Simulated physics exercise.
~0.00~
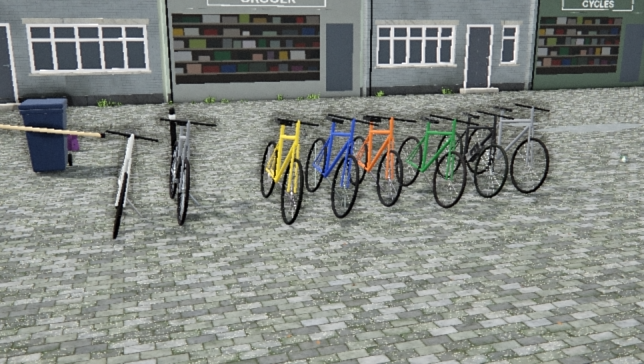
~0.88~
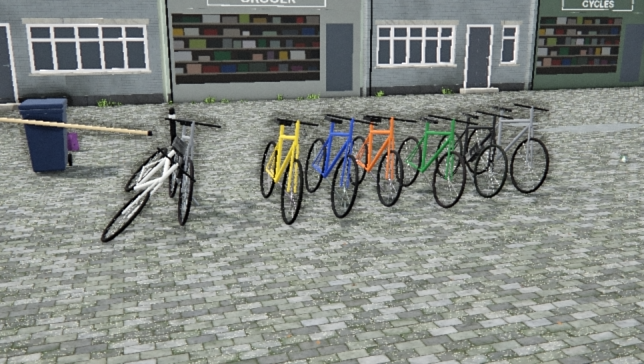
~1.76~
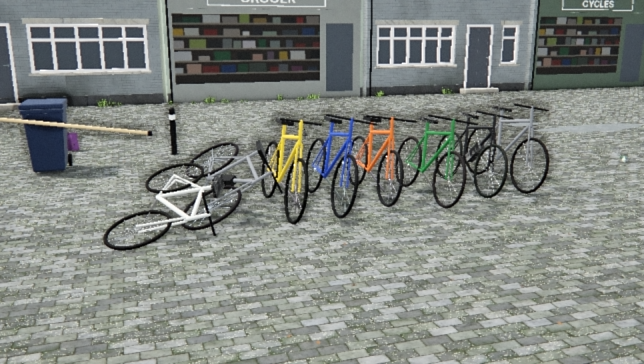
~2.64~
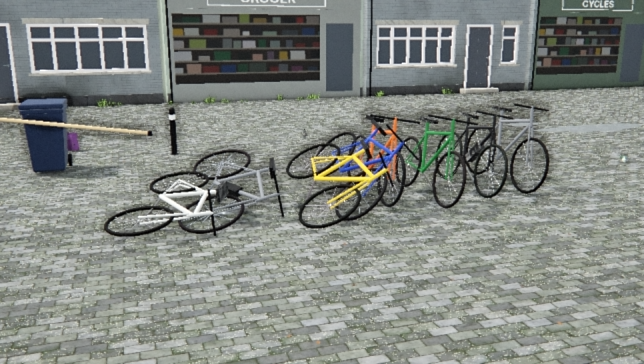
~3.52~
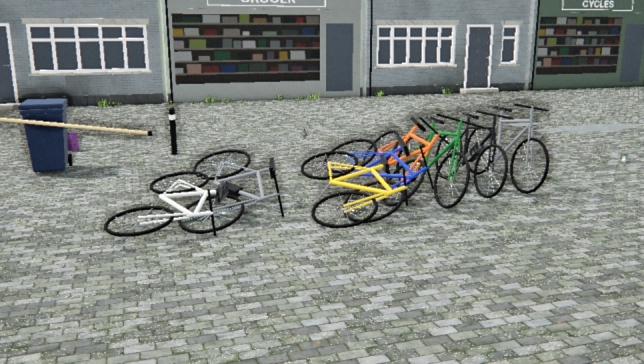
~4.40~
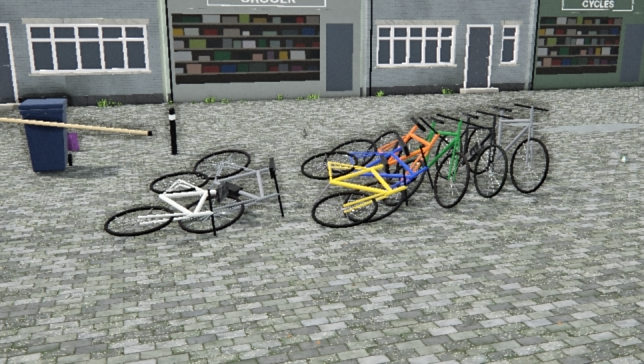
On a grey cobbled street seen from slightly above, a row of parked bicycles stands before shopfronts, with a white one and a grey one at the left, then yellow, blue, orange, green, black and grey ones. A wooden pole reaches in from the left past a dark blue bin and pushes the white bicycle, which tips right into its grey neighbour. Both fall flat, and the yellow bicycle topples next. It knocks into the blue one, which leans onto the orange. All three end tipped over in a tangle against the green bicycle, while the last three remain upright.
